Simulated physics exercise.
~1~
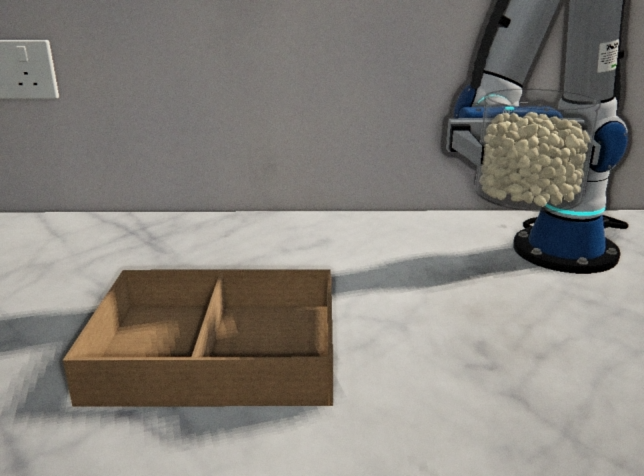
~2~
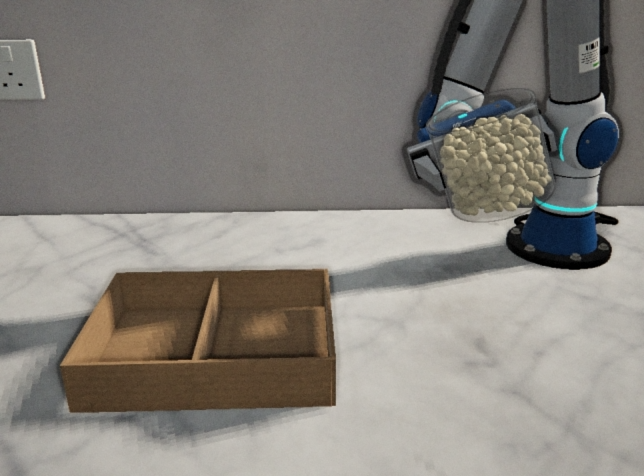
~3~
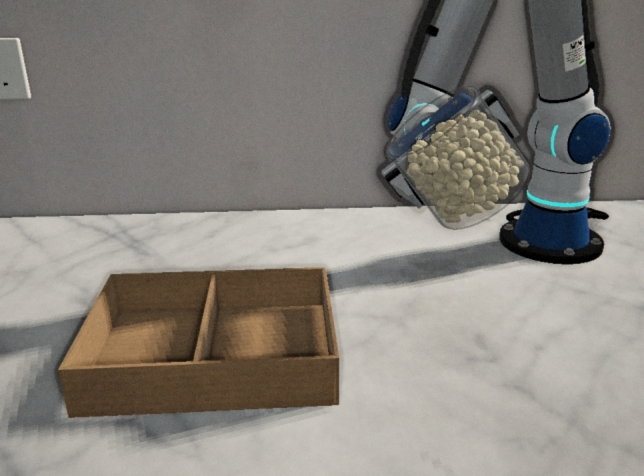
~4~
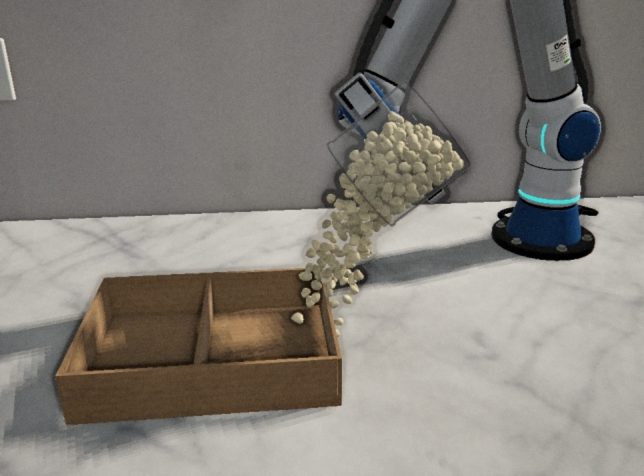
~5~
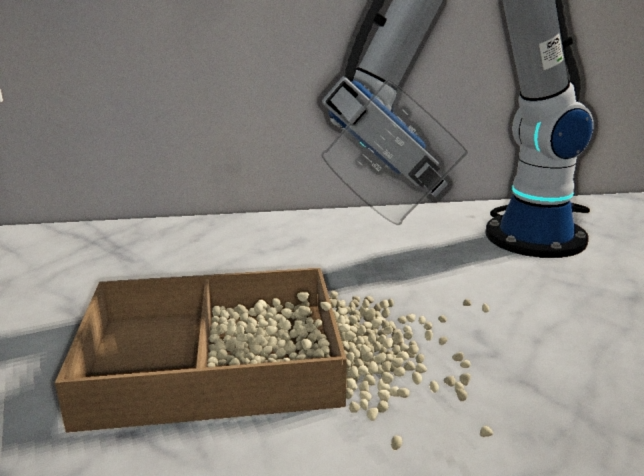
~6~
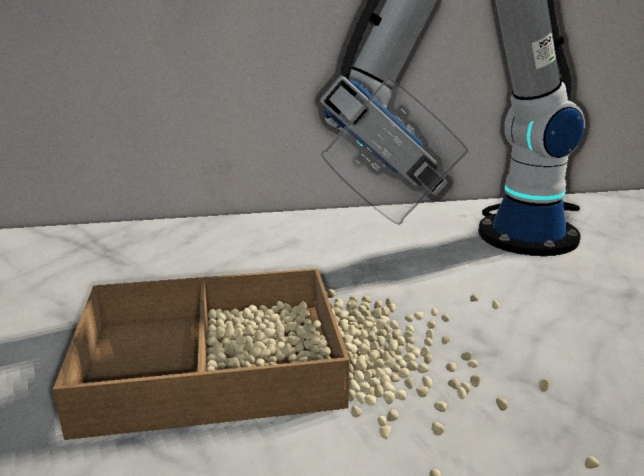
On a white marbled tabletop against a plain grey wall with a socket at the left, seen from slightly above, an open brown box with two compartments sits at left. A grey and blue robot arm at right grips a clear cup full of pale dried beans. The arm carries the cup left toward the box, leaning it further as it goes. The cup tips over and the beans pour out near the box's right edge. Many land in the right compartment, while many others scatter across the table beside it. The cup ends upside down and empty, the left compartment still bare.
